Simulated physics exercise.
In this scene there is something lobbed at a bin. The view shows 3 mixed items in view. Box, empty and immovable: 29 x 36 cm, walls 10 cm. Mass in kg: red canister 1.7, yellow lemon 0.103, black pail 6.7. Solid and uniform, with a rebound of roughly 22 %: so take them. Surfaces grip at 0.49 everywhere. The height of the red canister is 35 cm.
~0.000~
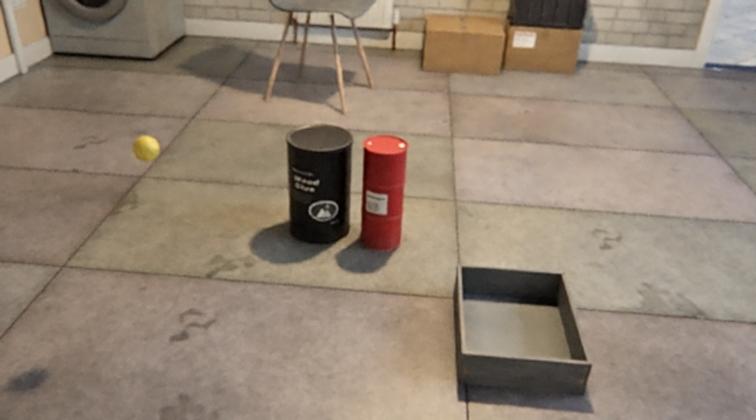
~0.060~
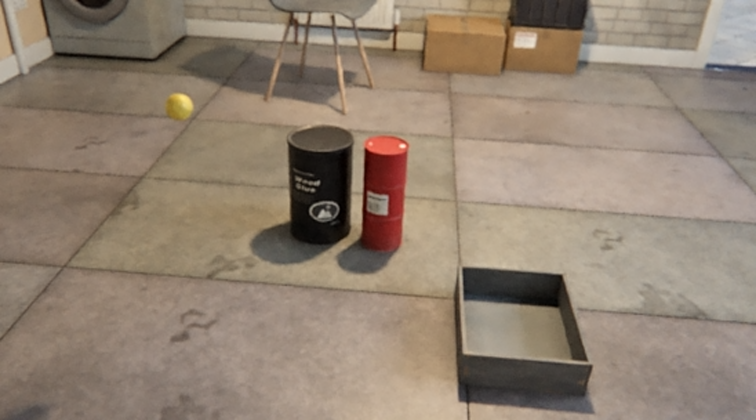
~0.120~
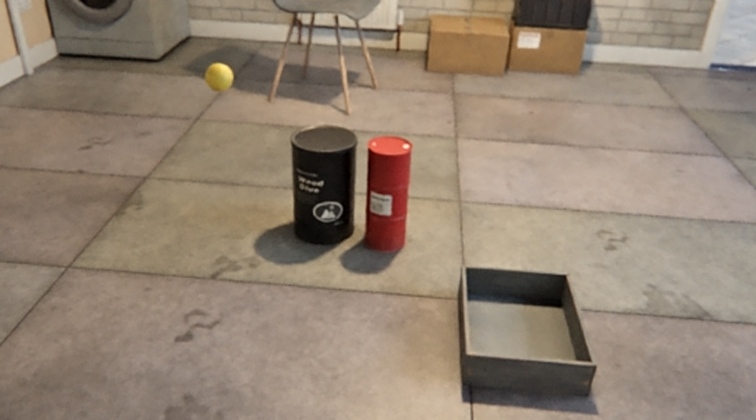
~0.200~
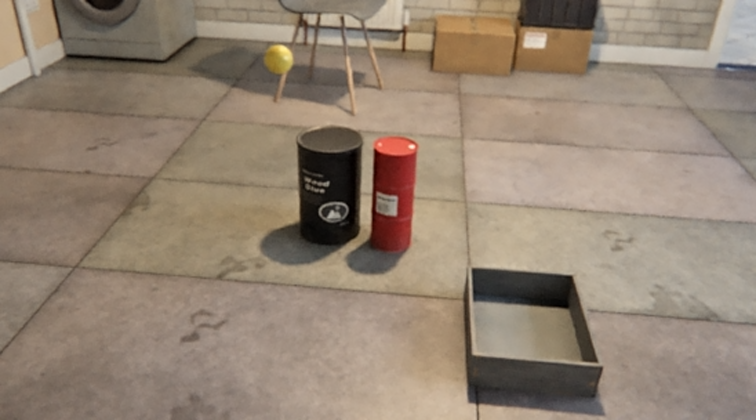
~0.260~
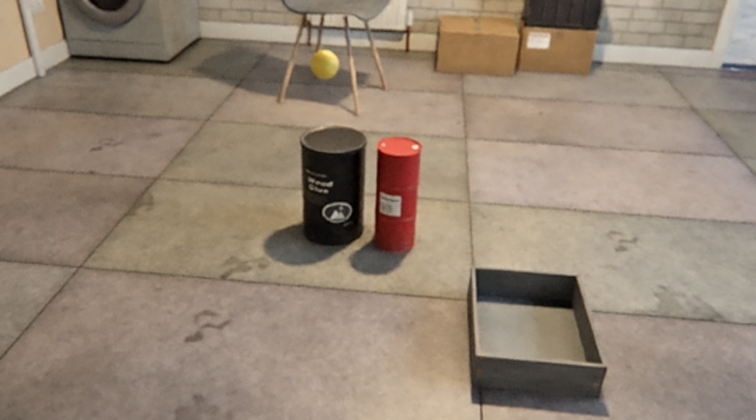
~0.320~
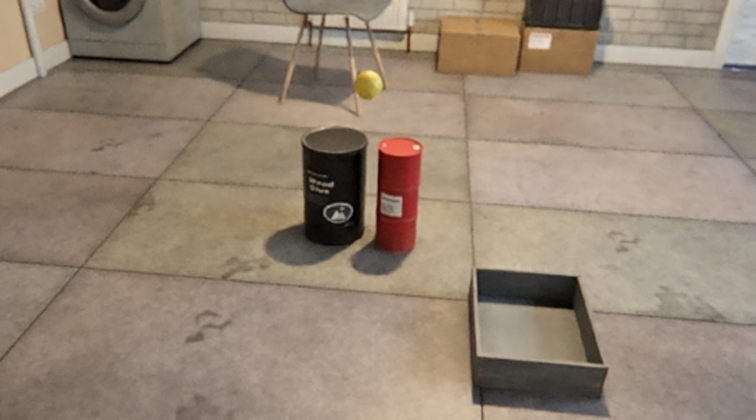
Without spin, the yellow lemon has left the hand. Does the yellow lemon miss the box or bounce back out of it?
No, it stays in the box.
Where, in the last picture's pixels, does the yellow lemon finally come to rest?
It finishes at roughly (544, 357).
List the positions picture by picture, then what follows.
In the first frame, 95 cm to go; yellow lemon (146, 149); red canister (383, 194).
In the second frame, 86 cm to go; yellow lemon (179, 107); red canister (384, 195).
In the third frame, 76 cm to go; yellow lemon (219, 77); red canister (387, 195).
In the fourth frame, 64 cm to go; yellow lemon (278, 60); red canister (393, 195).
In the fifth frame, 54 cm to go; yellow lemon (324, 65); red canister (397, 196).
In the sixth frame, 45 cm to go; yellow lemon (368, 85); red canister (398, 196).
After 0.52 s, 15 cm to go; yellow lemon near (494, 249).
After 0.72 s, lemon inside the box; yellow lemon near (582, 341).
At rest (2.3 s), lemon inside the box; the bystanders in place, give or take 10 cm. Seen from the same camera at the end, yellow lemon near (544, 357).
